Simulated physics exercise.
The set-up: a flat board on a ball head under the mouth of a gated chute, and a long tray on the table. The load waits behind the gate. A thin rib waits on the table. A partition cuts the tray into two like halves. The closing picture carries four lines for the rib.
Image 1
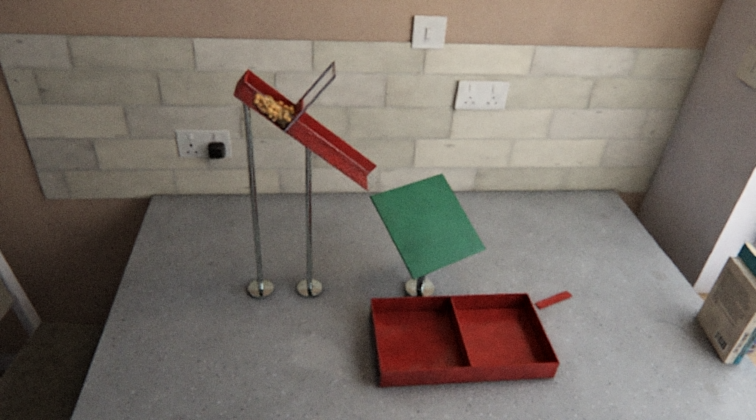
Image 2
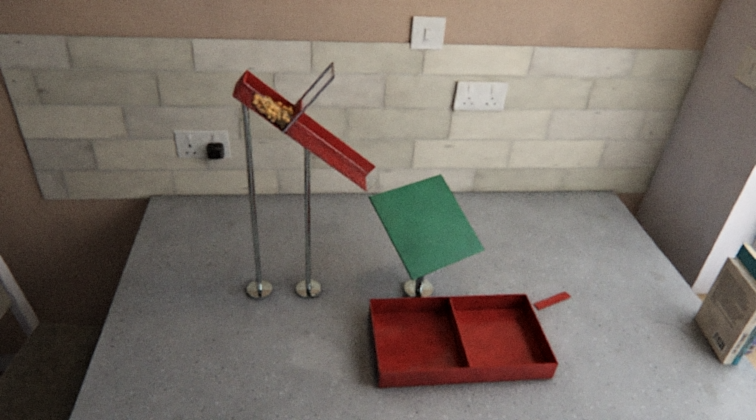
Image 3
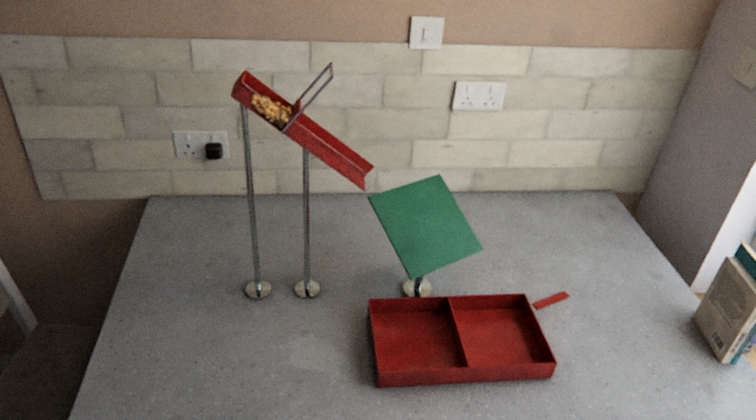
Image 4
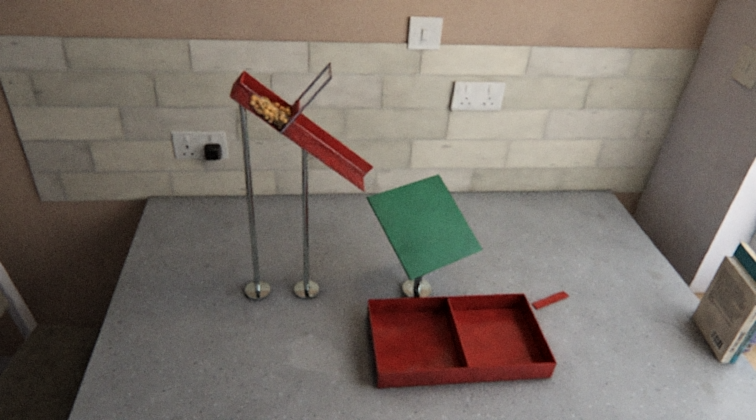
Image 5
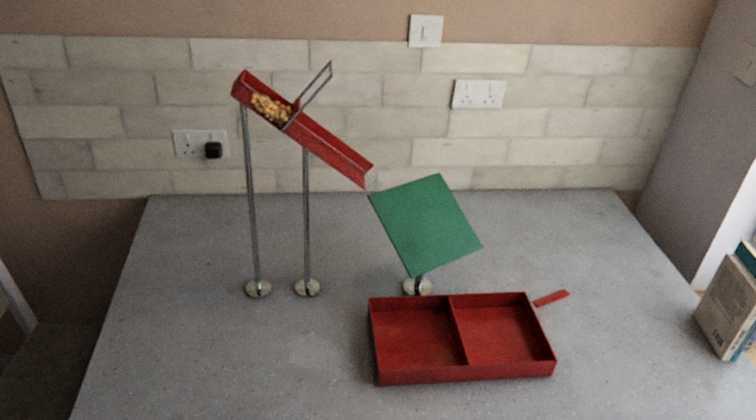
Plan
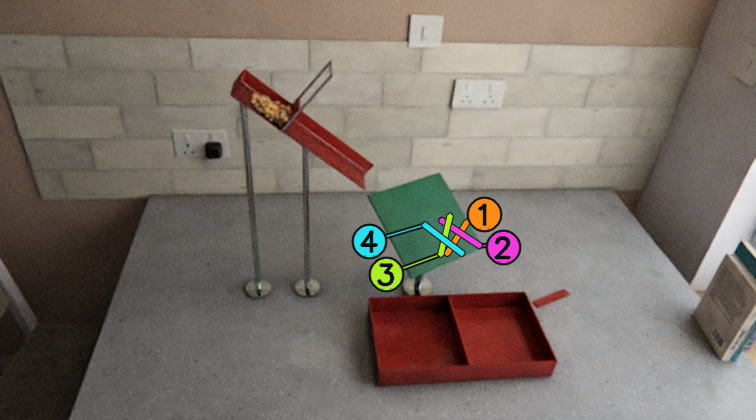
In the video, dried chickpeas sit behind a closed wire gate in a sloping red chute on two metal stands, above a tilted green board and a divided red tray on a grey table; nothing visibly moves.
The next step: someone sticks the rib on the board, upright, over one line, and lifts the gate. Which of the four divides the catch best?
Line 1 does it best.
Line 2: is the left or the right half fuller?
The right half.
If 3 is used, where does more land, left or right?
The left half.
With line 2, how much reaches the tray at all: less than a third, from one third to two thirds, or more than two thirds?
More than two thirds.
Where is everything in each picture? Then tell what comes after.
The first picture shows load behind the gate near (273, 111), dried chickpeas; lip of the chute near (367, 184), sloping fairly steeply.
The second picture shows middle of the board near (428, 224), tilted fairly steeply; middle of its low edge near (450, 264); of its high edge near (407, 185).
The third picture shows front corners of the tray near (380, 372) and (557, 363); front end of its middle wall near (470, 367); gate still shut near (297, 108).
The fourth picture shows middle of the load near (269, 112); lip near (364, 185).
The fifth picture shows middle of the load near (270, 111); lip near (364, 183).
On the marked copy, line 1 from (467, 222) to (447, 253); line 2 from (441, 220) to (479, 245); line 3 from (450, 216) to (440, 254); line 4 from (424, 225) to (461, 253).
For line 1, of what is caught, close to a third in the left half, close to two thirds in the right.
For line 2, of what is caught, a small share in the left half, all but a few in the right.
For line 3, of what is caught, the bulk in the left half, a small share in the right.
For line 4, of what is caught, a small share in the left half, all but a few in the right.
